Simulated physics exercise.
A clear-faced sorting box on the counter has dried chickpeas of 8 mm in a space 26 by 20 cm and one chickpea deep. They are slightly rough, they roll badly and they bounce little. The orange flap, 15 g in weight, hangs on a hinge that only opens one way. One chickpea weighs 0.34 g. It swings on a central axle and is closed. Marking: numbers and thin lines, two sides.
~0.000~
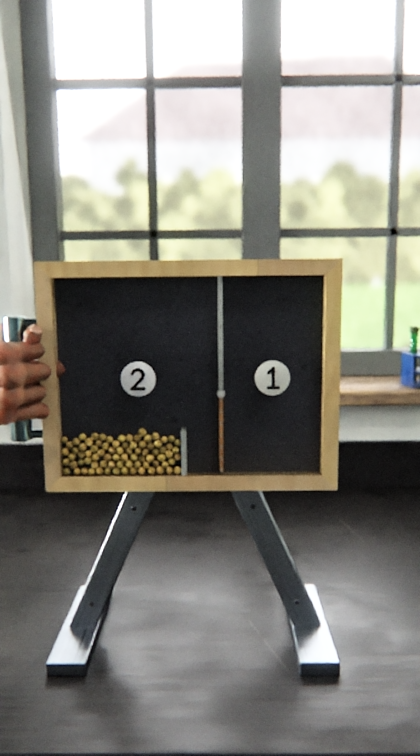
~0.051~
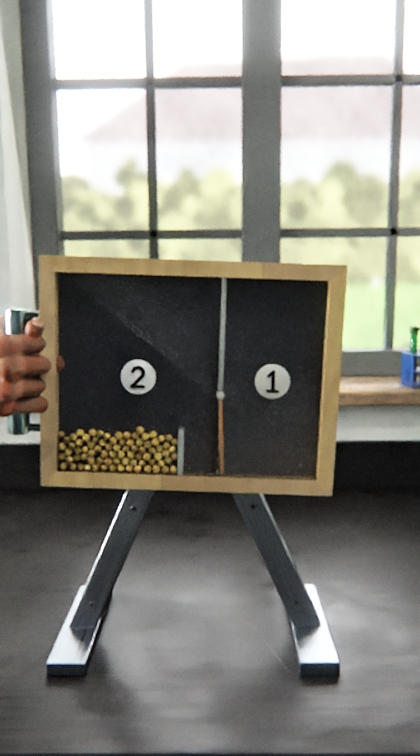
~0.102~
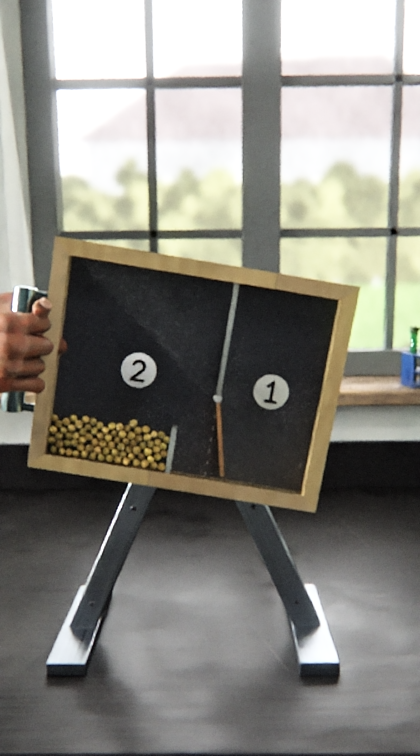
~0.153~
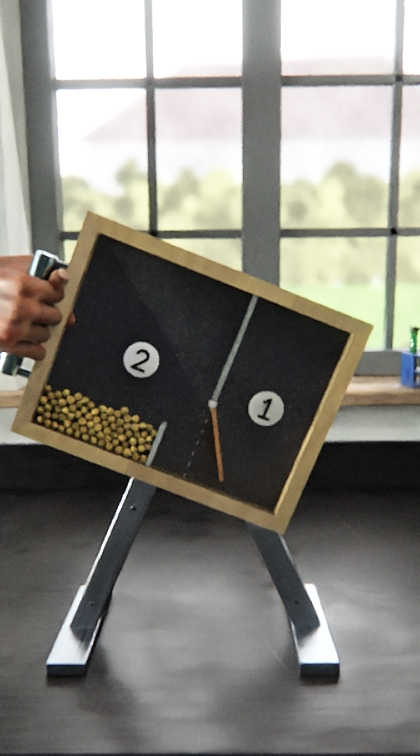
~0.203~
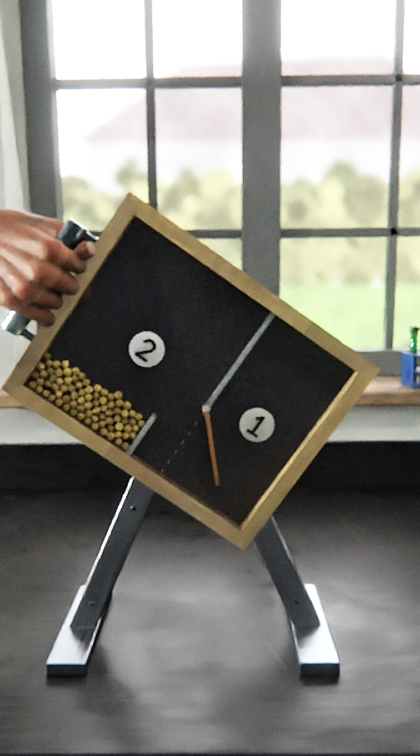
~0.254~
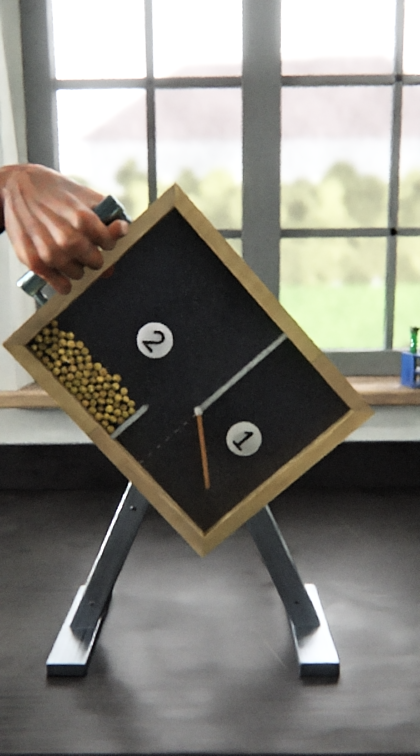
A wooden-framed, clear-faced box holding small tan balls starts level on a dark metal stand, then turns steadily clockwise as a hand at its left side guides it upward. The balls stay heaped in the left corner behind a short wall, while the orange flap swings away from the divider's line.
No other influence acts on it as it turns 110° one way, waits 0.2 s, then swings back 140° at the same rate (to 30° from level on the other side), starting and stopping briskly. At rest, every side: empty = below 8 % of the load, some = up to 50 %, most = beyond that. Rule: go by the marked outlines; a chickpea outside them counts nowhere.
No. 1 some, 2 most.
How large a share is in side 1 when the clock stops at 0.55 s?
I'd put it near 0 in a hundred.
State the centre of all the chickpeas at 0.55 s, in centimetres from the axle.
Position estimate: Left 2 cm, above 4 cm.
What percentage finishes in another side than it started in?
Moved share: About 30 per cent.
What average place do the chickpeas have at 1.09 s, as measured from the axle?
The middle sits around 3 cm right and 1 cm below.
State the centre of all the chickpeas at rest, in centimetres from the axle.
The middle sits around 3 cm right of it and 8 cm below it.
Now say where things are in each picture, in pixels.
Level; about 80 chickpeas; chickpeas centred (122, 454); top one (142, 433); orange flap (221, 393); no. 1 (272, 378), no. 2 (138, 379), in the first frame.
Turned 2° clockwise; chickpeas centred (119, 451); top one (140, 430), in the second frame.
Turned 10° clockwise; chickpeas centred (109, 442); top one (54, 418); wall ends (219, 393), (175, 428), in the third frame.
Turned 22° clockwise; chickpeas centred (97, 424); top one (48, 389); orange flap (213, 403) tilted 6°, in the fourth frame.
Turned 35° clockwise; chickpeas centred (88, 401); top one (47, 356), in the fifth frame.
Turned 49° clockwise; chickpeas centred (85, 377); top one (54, 324); orange flap (199, 411) tilted 6°; no. 1 (244, 439), no. 2 (155, 340), in the sixth frame.
After 0.55 s, it stands 110° clockwise; the chickpeas' middle is 2 cm left of and 4 cm above the centre; no. 2, 100 %; orange flap open 67°.
After 1.09 s, it stands 39° clockwise; the chickpeas' middle is 3 cm right of and 1 cm below the centre; no. 1, 20 %, no. 2, 80 %; orange flap open 59°.
After 1.42 s, it stands 30° anticlockwise; the chickpeas' middle is 4 cm right of and 8 cm below the centre; no. 1, 35 %, no. 2, 65 %; orange flap open 20°.
All still by 2.1 s, it stands 30° anticlockwise; no. 1, 30 %, no. 2, 70 %; orange flap open 18°.
